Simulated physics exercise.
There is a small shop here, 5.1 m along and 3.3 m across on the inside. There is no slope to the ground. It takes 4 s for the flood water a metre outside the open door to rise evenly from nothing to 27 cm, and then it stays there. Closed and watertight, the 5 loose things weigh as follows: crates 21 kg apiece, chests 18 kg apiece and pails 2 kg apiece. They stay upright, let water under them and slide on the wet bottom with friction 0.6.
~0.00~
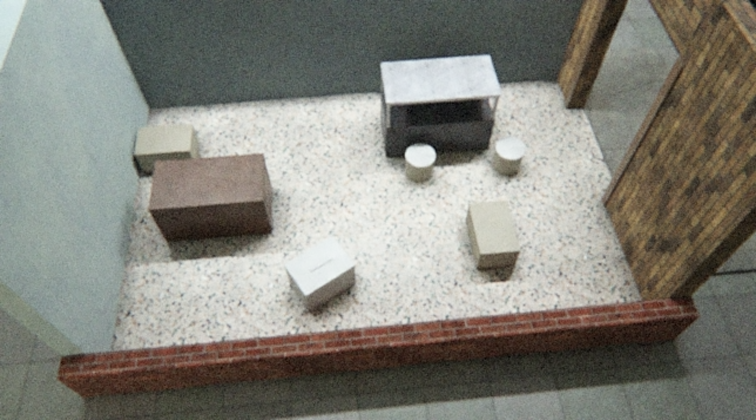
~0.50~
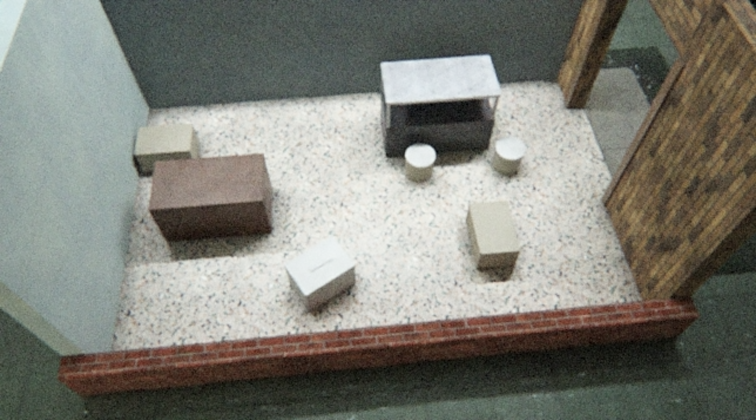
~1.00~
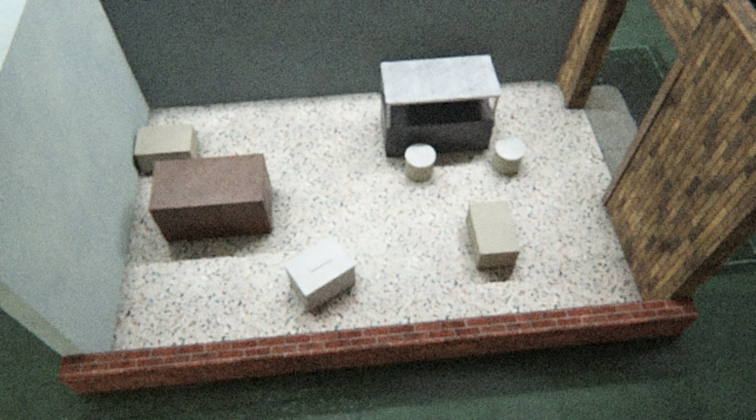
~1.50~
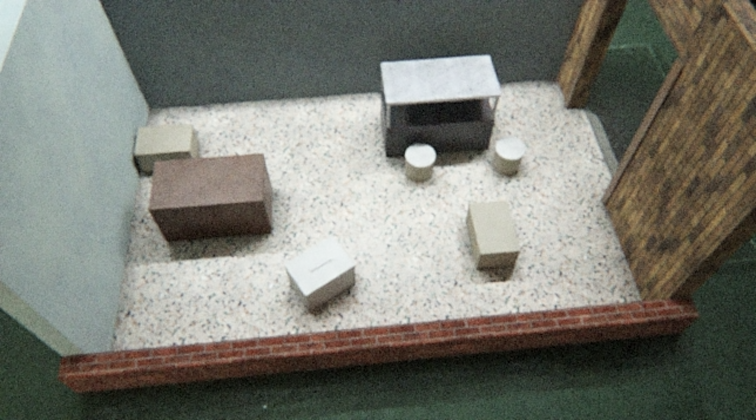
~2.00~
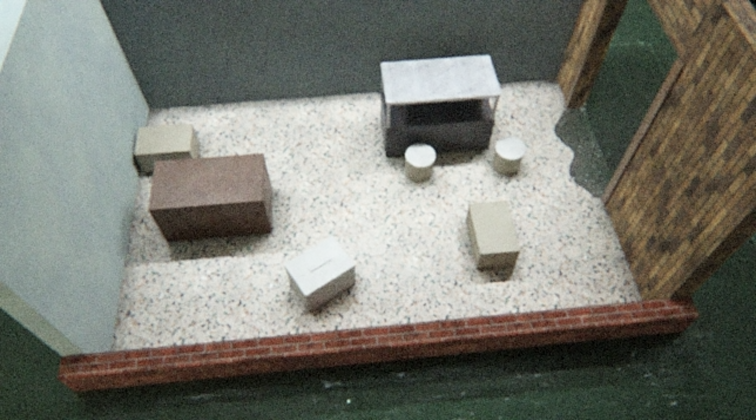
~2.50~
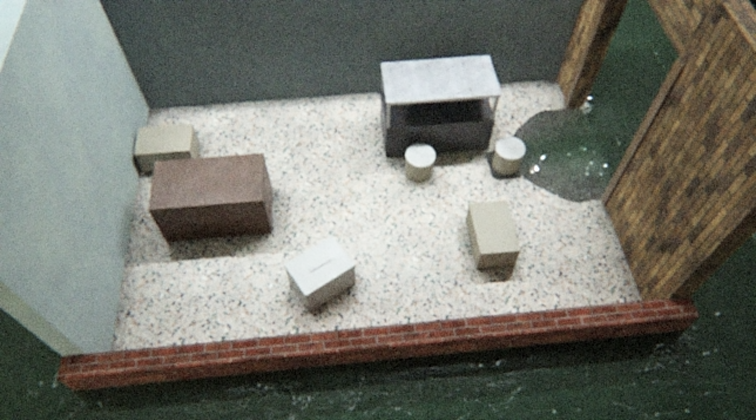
The footage shows a walled, pebbly yard with a small shop, boxes and two pale pails, all staying still, while dark water covers the ground outside, then enters through the gap at right and spreads around the right-hand pail.
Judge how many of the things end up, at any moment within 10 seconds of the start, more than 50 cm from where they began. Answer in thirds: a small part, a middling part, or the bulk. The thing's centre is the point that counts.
The count is the bulk, two thirds or more.
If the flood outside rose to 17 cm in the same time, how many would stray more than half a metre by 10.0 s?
With that change, 2 of them.
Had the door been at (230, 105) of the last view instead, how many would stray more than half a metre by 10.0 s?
Result: 4 of them.
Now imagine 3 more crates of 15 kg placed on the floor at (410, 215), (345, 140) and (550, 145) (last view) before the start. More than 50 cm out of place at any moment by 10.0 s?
Result, in listed order: Exceeded / not exceeded / exceeded.
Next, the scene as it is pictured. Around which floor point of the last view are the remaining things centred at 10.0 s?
Centre of the remaining things: Roughly (192, 255).
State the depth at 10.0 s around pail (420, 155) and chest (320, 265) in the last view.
Roughly 21 and 21 cm.
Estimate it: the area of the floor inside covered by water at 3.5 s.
Somewhere around 3.0 m2, roughly.
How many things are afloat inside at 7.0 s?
3.
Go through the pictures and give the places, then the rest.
In the first picture, a pail at (511, 148), on the bottom; a crate at (494, 226), on the bottom; water covers 0.0 m2; 0 of 5 have shifted.
In the second picture, a pail at (511, 148) rests on the ground; a crate at (494, 226) rests on the ground; water covers 0.0 m2; 0 of 5 have shifted.
In the third picture, a pail at (511, 148) rests on the ground; a crate at (494, 226) rests on the ground; water covers 0.0 m2; 0 of 5 have shifted.
In the fourth picture, a pail at (511, 148), on the bottom; a crate at (494, 226) rests on the ground; water covers 0.0 m2; 0 of 5 have shifted.
In the fifth picture, a pail at (511, 148) rests on the ground; a crate at (494, 226), on the bottom; 0.2 m2 under water; 0 of 5 have shifted.
In the sixth picture, a pail at (511, 148), on the bottom; a crate at (494, 226) rests on the ground; 0.9 m2 under water; 0 of 5 have shifted.
After 3.5 s 1 of 5 are over 50 cm from their spots; 0 afloat.
After 4.5 s 2 of 5 are over 50 cm from their spots; 1 afloat.
After 7.0 s 3 of 5 are over 50 cm from their spots; 3 afloat.
After 10.0 s 5 of 5 are over 50 cm from their spots, and 5 have been at some point; 5 afloat.
